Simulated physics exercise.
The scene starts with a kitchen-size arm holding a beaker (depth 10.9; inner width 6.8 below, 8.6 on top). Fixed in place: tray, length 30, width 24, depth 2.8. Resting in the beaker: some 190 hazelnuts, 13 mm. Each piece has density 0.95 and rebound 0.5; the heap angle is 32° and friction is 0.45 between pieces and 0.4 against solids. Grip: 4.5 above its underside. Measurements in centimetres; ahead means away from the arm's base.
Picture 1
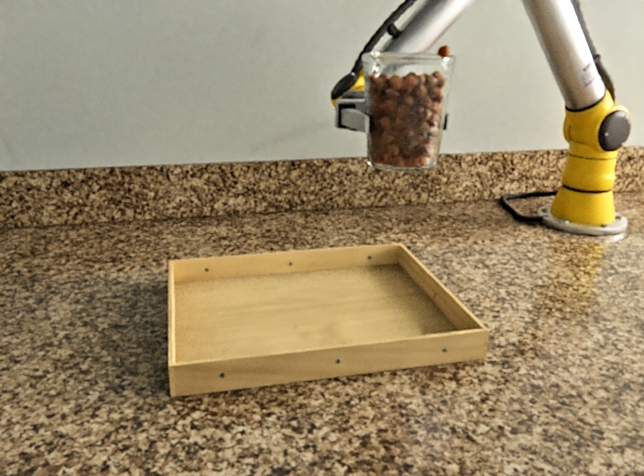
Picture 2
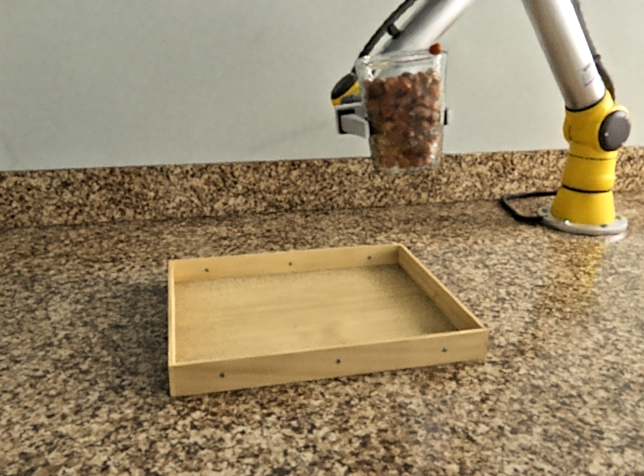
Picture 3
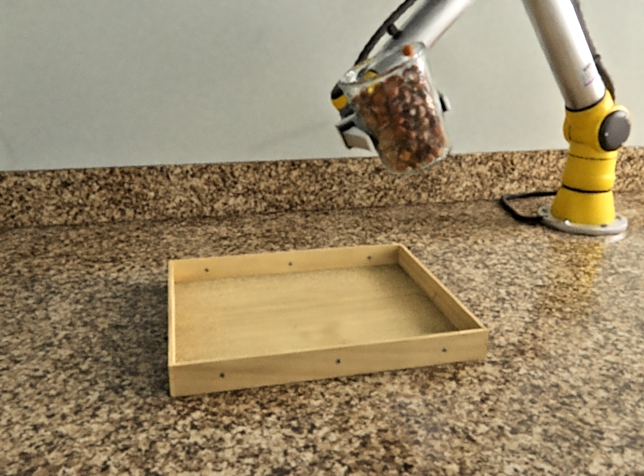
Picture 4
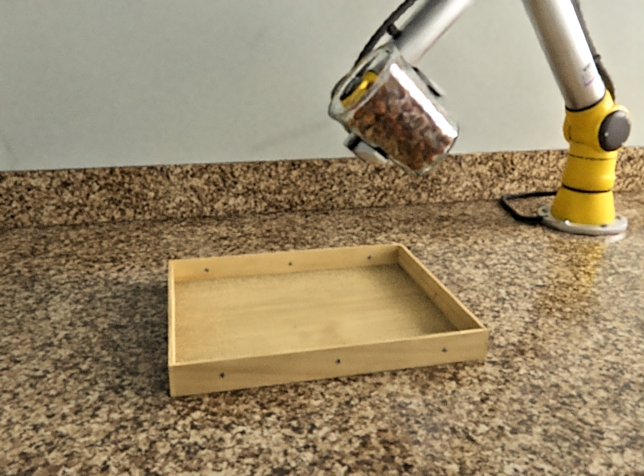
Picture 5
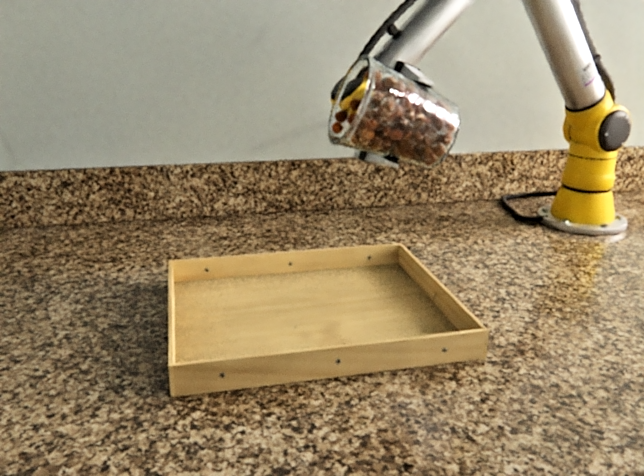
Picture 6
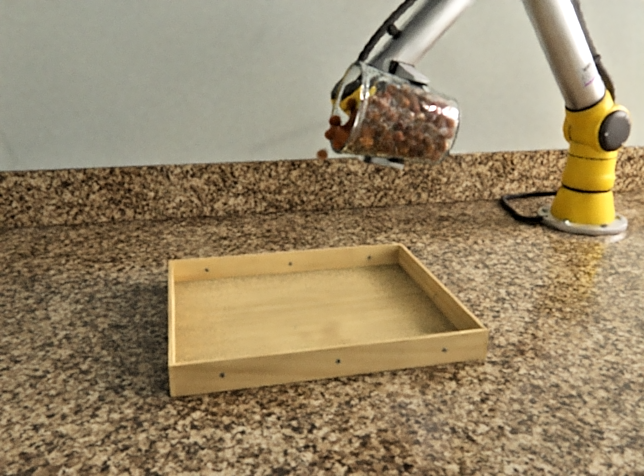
Robot arm tilting a clear beaker of hazelnuts leftward above a shallow wooden tray, with one nut leaving the rim.
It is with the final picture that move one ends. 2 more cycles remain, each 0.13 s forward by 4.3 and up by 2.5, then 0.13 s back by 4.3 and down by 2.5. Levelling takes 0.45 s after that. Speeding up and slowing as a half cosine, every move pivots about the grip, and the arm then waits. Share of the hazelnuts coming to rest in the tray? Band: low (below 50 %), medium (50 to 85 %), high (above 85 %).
Medium.
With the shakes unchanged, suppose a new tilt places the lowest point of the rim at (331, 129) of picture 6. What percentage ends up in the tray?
The share is around 50 %.
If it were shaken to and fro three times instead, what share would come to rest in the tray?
Estimate for that case: 80 %.
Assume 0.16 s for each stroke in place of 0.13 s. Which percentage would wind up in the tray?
Estimate for that case: 60 %.
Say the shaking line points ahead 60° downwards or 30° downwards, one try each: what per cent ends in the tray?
Try one gives about 20 in a hundred, try two about 40 in a hundred.
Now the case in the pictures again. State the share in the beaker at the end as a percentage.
End share: Around 30 per cent.
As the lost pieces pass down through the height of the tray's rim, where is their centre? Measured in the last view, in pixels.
Their middle sits near (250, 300).
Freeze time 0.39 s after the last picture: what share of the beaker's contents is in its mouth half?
Near 40 %.
Then, 0.39 s after the last picture, tilted 76° forward, highest piece 25 above the table; 102 in the tray, 85 in the beaker, 4 in flight or on a rim.
Then, 0.78 s after the last picture, tilted 30° forward, highest piece 25 above the table; 133 in the tray, 53 in the beaker, 5 on the table or floor.
Then, 1.17 s after the last picture, level, highest piece 23 above the table; 133 in the tray, 53 in the beaker, 5 on the table or floor.
Then, 2.22 s after the last picture, level, highest piece 23 above the table; 133 in the tray, 53 in the beaker, 5 on the table or floor.
Final count, 133 in the tray, 53 in the beaker, 5 on the table or floor. That is 70 % in the tray.
